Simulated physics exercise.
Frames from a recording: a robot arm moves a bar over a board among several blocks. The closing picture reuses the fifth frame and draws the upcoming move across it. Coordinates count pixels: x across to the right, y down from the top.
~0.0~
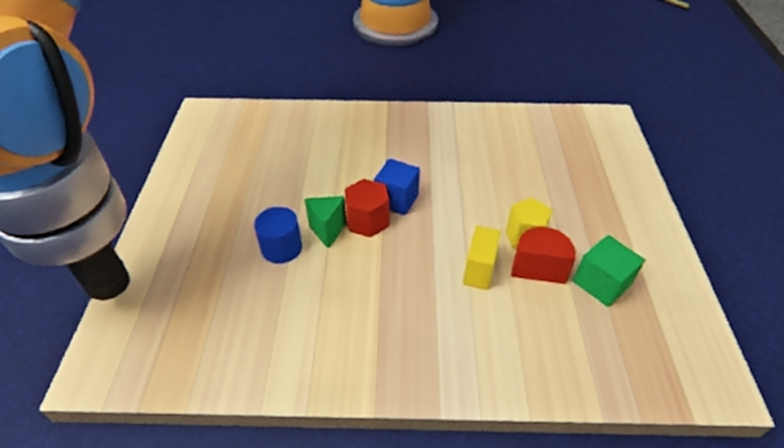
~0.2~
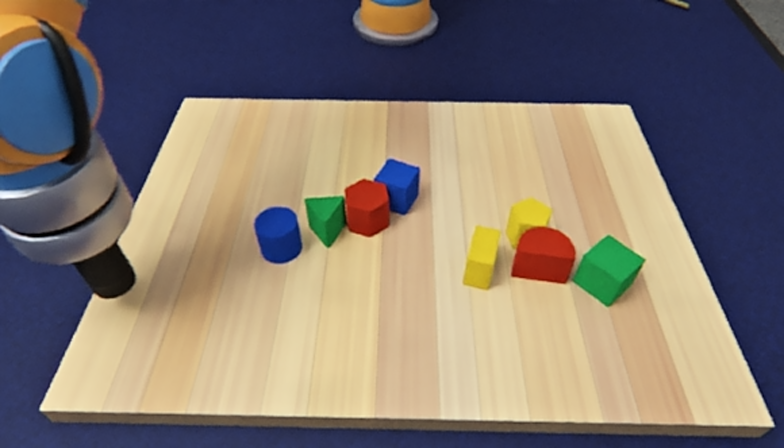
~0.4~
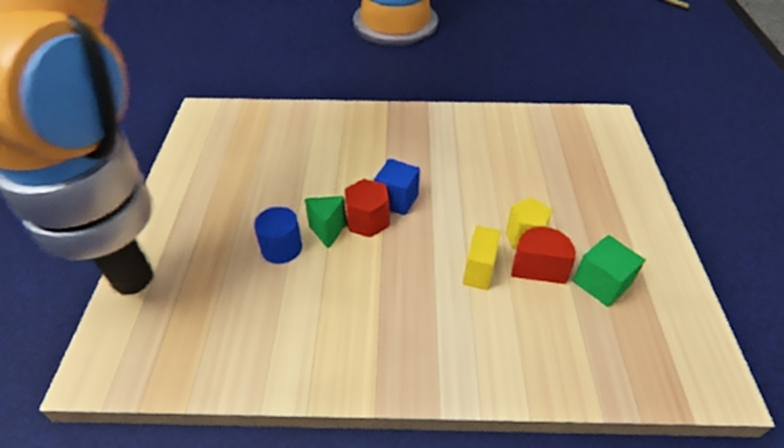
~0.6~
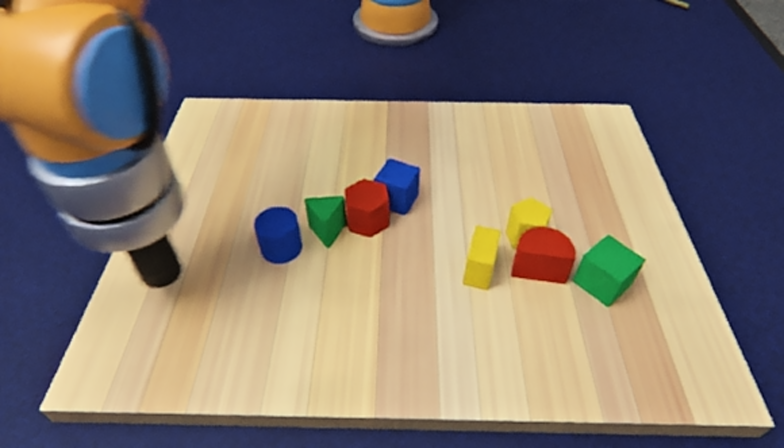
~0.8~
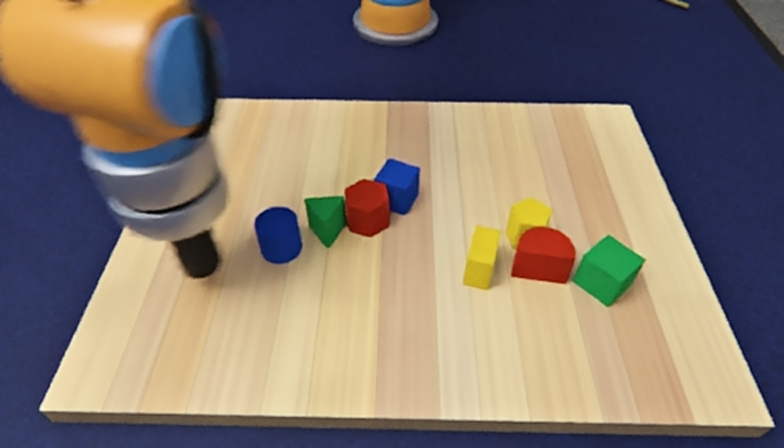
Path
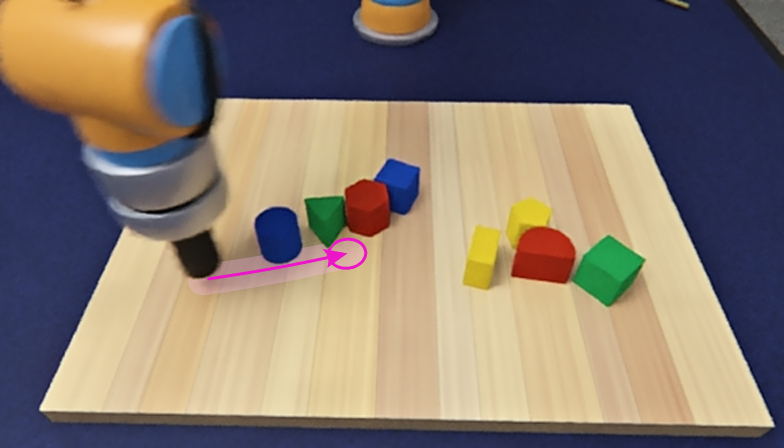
An orange, blue and silver robot arm holding a short black bar stands at the left of a pale striped wooden board on dark blue cloth, seen from above by a still camera. A blue cylinder, green triangle, red hexagon and blue cube sit left of centre, with yellow, red and green blocks at right. The arm slides the bar rightward toward the cylinder, slowly then faster, while every block stays still.
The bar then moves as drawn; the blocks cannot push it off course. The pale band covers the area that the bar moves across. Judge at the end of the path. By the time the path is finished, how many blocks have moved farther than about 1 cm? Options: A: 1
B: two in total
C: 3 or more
Answer: B.
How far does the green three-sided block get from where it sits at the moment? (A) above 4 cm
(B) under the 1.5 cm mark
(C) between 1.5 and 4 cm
My pick is C.
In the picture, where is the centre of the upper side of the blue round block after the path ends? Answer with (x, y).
Put as a pixel place, it's (308, 204).
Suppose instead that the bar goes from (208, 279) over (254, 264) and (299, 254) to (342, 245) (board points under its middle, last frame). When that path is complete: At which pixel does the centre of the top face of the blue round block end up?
It is at (333, 191).
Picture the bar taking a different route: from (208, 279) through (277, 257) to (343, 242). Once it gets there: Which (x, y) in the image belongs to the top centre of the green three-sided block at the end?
Pixel (358, 167).
The line goes from (208, 279) to (347, 253).
The first path, step by step. One third of the way, bar (252, 256); blue round block (279, 219).
Two thirds of the way, bar (299, 248); blue round block (302, 206); green three-sided block (331, 191); red hexagon (372, 192).
At the end, bar (346, 238); blue round block (308, 204); green three-sided block (335, 187); red hexagon (372, 192); blue four-sided block unmoved.
